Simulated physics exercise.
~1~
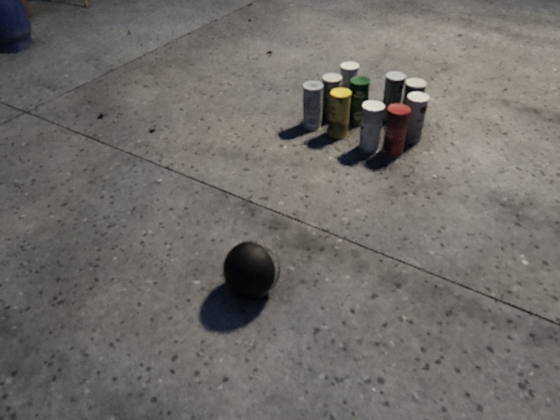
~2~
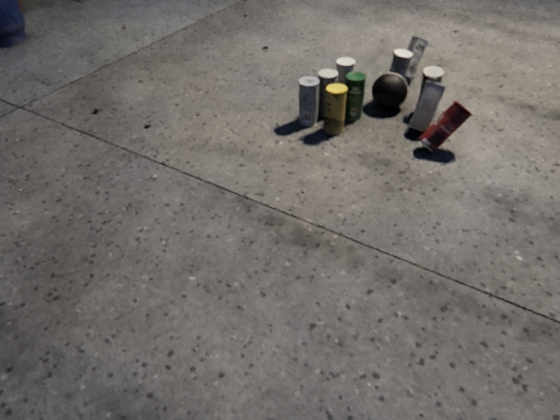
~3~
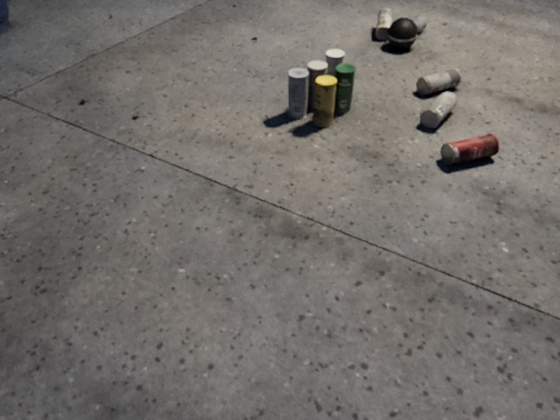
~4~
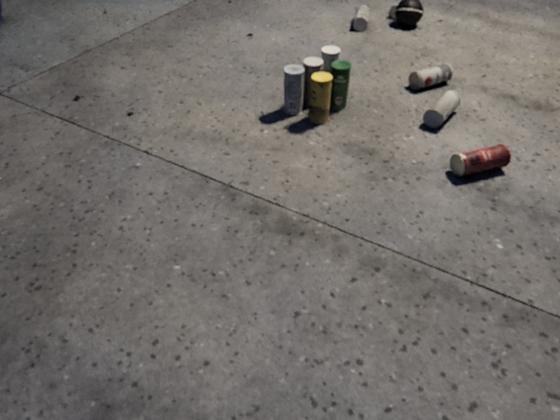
In the video, a dark ball rolls across a concrete floor into a cluster of upright canisters, knocking over the red one and several others on the right before rolling away toward the back, while the yellow and green canisters remain standing with a few others.
